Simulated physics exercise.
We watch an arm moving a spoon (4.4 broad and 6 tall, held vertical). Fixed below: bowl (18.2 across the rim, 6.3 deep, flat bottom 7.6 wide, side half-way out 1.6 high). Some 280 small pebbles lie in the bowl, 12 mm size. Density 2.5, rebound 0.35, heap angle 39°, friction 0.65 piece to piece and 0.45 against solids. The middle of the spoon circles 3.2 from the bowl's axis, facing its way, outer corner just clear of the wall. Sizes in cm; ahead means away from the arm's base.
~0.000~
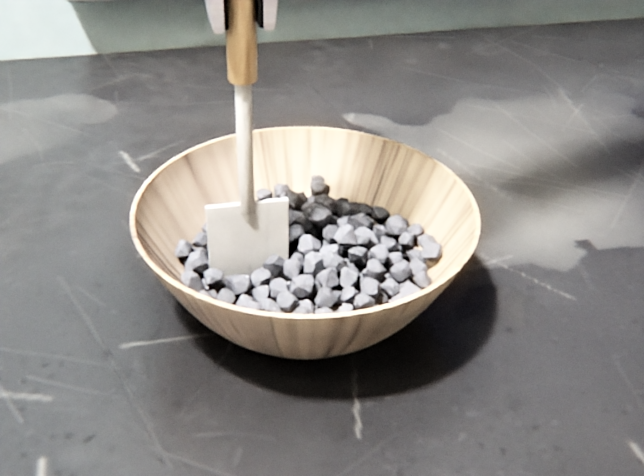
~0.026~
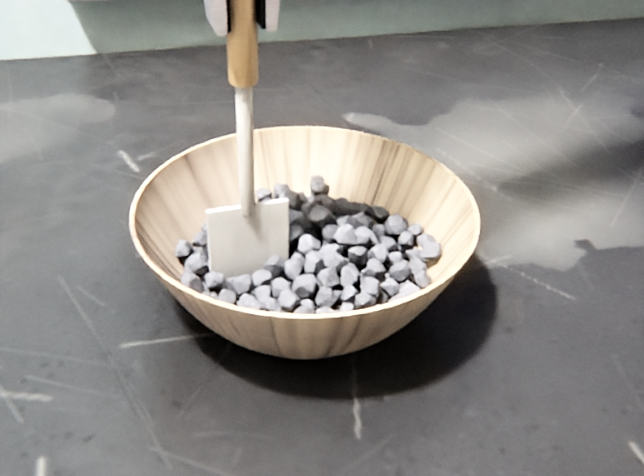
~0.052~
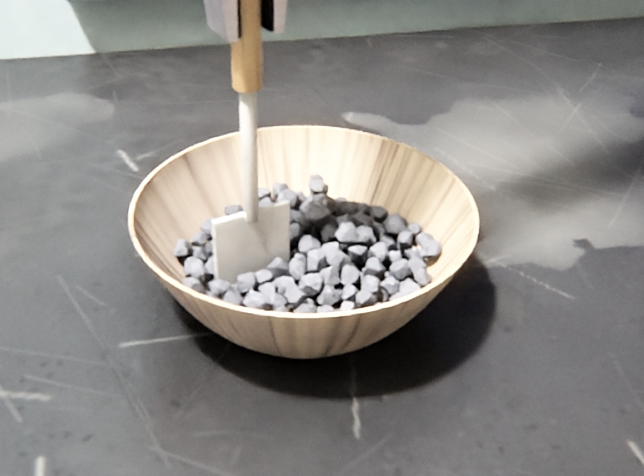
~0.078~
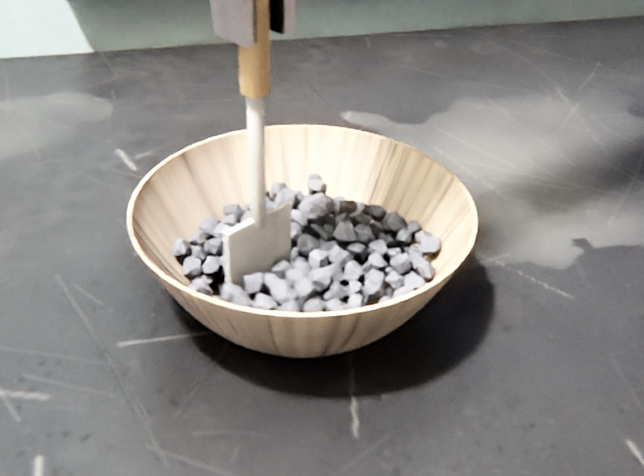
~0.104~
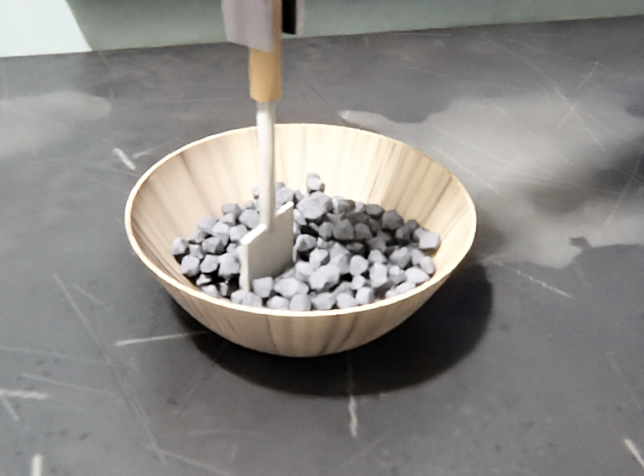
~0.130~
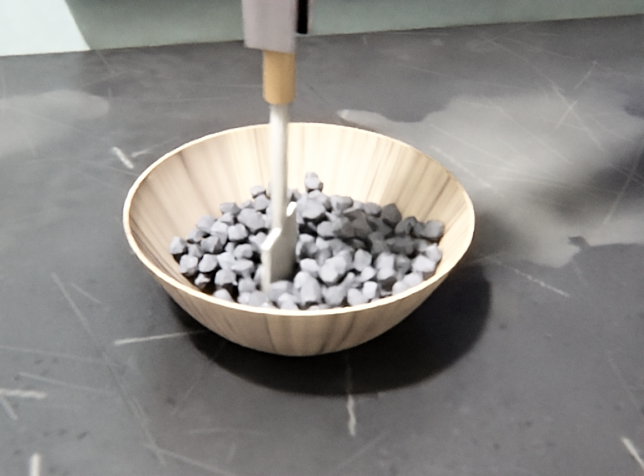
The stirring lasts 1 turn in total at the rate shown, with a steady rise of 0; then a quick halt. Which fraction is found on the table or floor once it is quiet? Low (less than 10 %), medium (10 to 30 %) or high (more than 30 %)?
A low share, less than 10 %, ends on the table or floor.
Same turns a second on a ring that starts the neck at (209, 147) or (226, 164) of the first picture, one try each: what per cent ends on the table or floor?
About 10 and 15 per cent.
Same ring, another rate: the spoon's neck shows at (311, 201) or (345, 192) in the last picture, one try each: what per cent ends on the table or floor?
Some 15 and 30 per cent.
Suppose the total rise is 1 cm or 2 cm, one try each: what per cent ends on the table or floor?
Some 5 and 5 per cent.
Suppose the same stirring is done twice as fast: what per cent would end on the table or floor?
It would be near 25 per cent.
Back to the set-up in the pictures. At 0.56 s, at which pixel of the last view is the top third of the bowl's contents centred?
Around (214, 196).
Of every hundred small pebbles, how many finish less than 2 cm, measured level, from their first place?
About 5 per cent.
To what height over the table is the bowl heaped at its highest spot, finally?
About 7.0 cm.
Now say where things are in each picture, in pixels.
In the first frame, spoon neck at (246, 178), 0° round; upper third of the load around (323, 246), from x 185 to 430, top at y 185; 281 in the bowl.
In the second frame, spoon neck at (247, 181), 5° round; upper third of the load around (321, 252), from x 185 to 430, top at y 185.
In the third frame, spoon neck at (251, 186), 17° round; upper third of the load around (316, 254), from x 185 to 430, top at y 185.
In the fourth frame, spoon neck at (258, 192), 31° round; upper third of the load around (318, 265), from x 180 to 430, top at y 180.
In the fifth frame, spoon neck at (268, 197), 45° round; upper third of the load around (326, 266), from x 180 to 430, top at y 180.
In the sixth frame, spoon neck at (280, 199), 59° round; upper third of the load around (336, 263), from x 180 to 435, top at y 180; 281 in the bowl.
After 0.34 s, 175° round, highest piece 8 above the table; 275 in the bowl, 6 in flight or on the tool.
After 0.56 s, 291° round, highest piece 7 above the table; 270 in the bowl, 11 on the table or floor.
After 0.87 s, 0° round, highest piece 7 above the table; 269 in the bowl, 12 on the table or floor.
After 1.57 s, 0° round, highest piece 7 above the table; 269 in the bowl, 12 on the table or floor.
At rest, 269 in the bowl, 12 on the table or floor. That is 4 % on the table or floor.
